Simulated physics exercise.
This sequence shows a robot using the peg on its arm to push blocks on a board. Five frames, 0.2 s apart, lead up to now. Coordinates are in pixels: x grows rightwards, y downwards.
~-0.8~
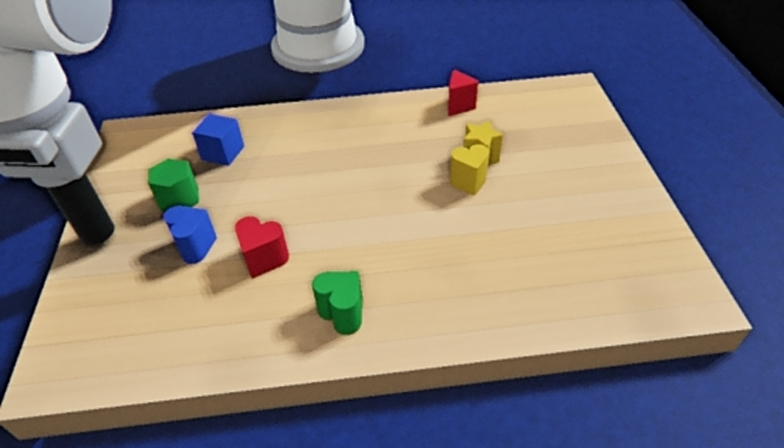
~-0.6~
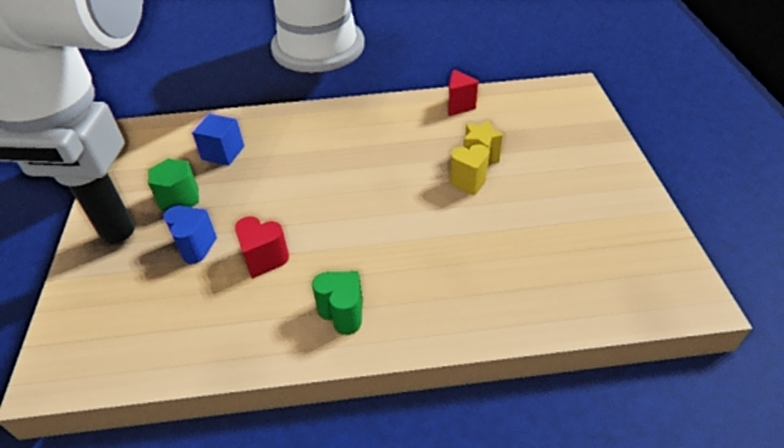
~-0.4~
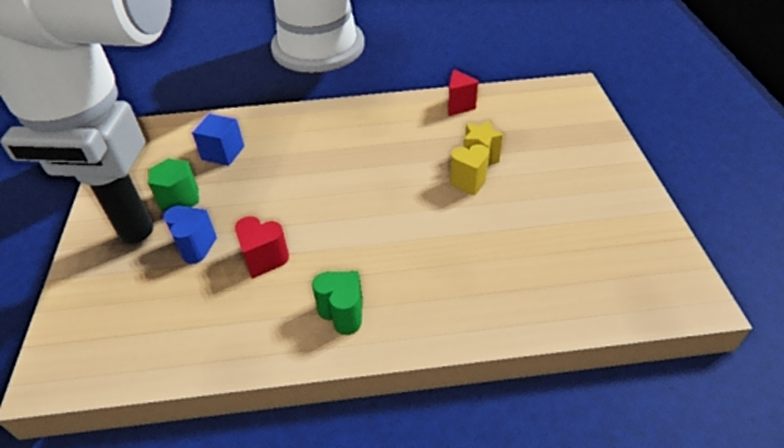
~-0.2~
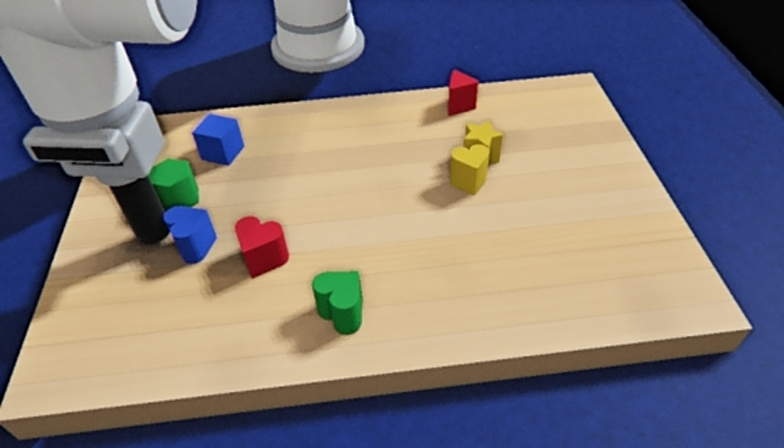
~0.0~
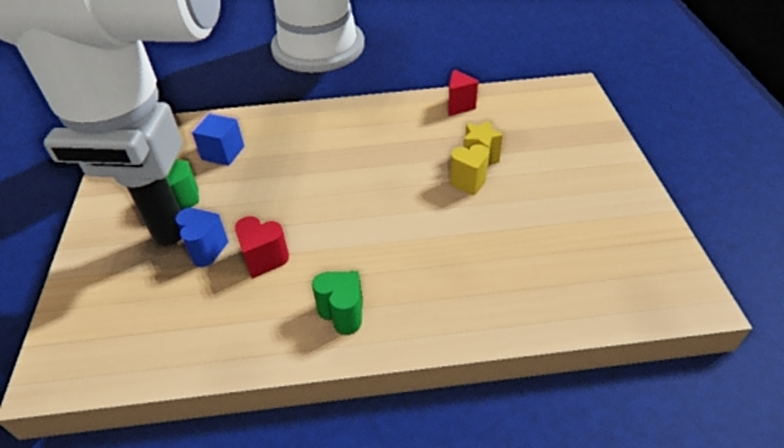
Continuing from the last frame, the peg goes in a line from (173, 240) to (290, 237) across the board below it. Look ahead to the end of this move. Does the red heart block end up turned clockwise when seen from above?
Answer: No.
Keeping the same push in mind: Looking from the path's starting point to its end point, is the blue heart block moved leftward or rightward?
Measured against the direction from start to end, the blue heart block shifts toward the right-hand side.
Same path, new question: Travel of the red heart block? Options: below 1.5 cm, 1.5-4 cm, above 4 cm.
Between 1.5 and 4 cm.
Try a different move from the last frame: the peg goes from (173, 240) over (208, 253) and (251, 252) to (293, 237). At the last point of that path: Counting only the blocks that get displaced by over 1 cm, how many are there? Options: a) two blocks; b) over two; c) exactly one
Choice a: Two blocks.
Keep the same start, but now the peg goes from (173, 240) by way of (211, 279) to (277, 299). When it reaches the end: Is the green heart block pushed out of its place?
I'd say no.
On the path given first. One third of the way, peg (209, 232); blue heart block (224, 230), turned 40° clockwise; red heart block (270, 237).
Two thirds of the way, peg (249, 231); blue heart block (237, 235), turned 115° clockwise; red heart block (281, 243), turned 25° anticlockwise.
At the end, peg (288, 230); green hexagonal block in place; blue heart block (238, 235), turned 120° clockwise; red heart block (282, 245), turned 30° anticlockwise.
